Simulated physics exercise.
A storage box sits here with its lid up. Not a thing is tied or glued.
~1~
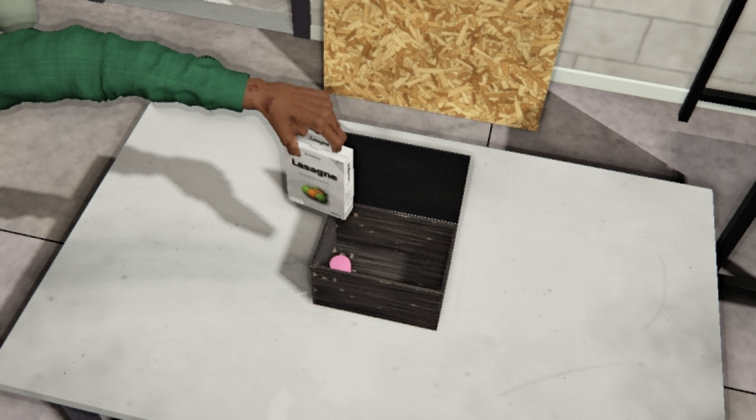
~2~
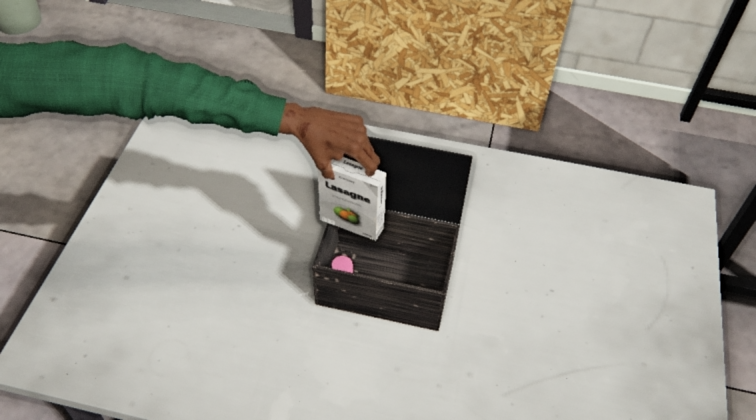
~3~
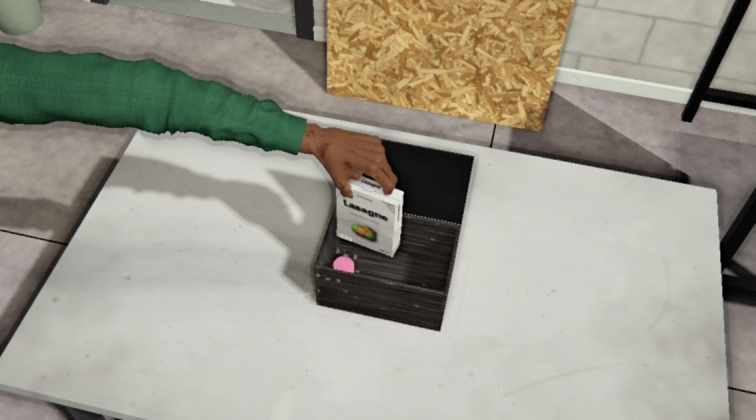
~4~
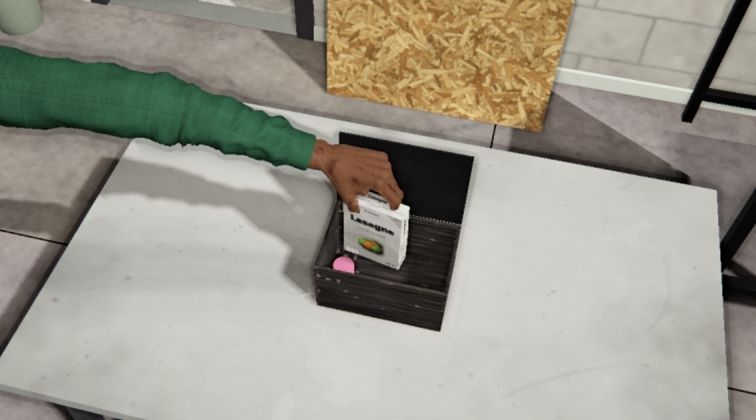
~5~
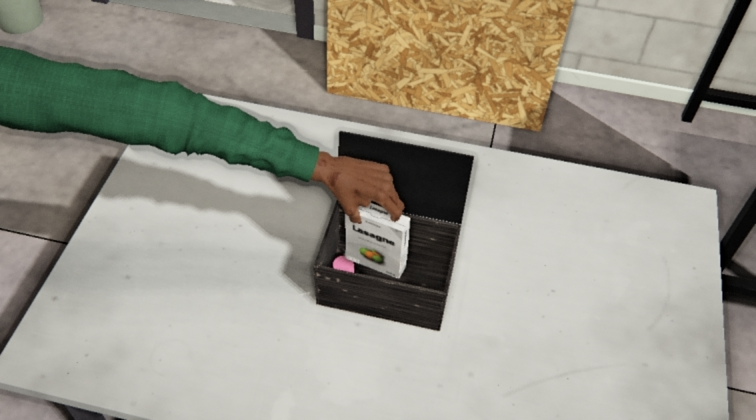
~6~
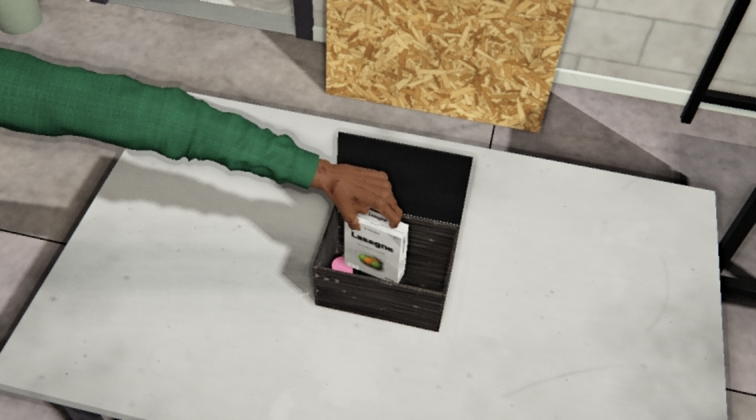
At first, a hand in a green sleeve holds a white packet labelled Lasagne above an open dark box on a pale table, with a small pink object inside. The hand moves the packet right and lowers it into the box, where it sits upright beside the pink object, still under the fingers.
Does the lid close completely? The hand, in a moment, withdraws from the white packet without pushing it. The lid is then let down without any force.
Yes - my guess is the lid comes all the way down.
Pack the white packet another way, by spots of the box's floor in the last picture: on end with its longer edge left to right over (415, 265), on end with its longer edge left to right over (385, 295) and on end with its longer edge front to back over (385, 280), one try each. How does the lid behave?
On the first go it comes down fully, on the second it can't shut, and on the third it can't shut.
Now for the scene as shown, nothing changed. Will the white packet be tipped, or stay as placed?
Once everything settles, it ends up at a slant.
Then, 1.00 s on from there, lid starting down; white packet on its side near (395, 282).
Then, 1.70 s on from there, lid 47° above the rim; white packet on its side near (395, 281).
In the end, lid shut; toppled in the box, white packet; pink shaker unmoved. At the end, from the last picture's camera, white packet near (395, 281).
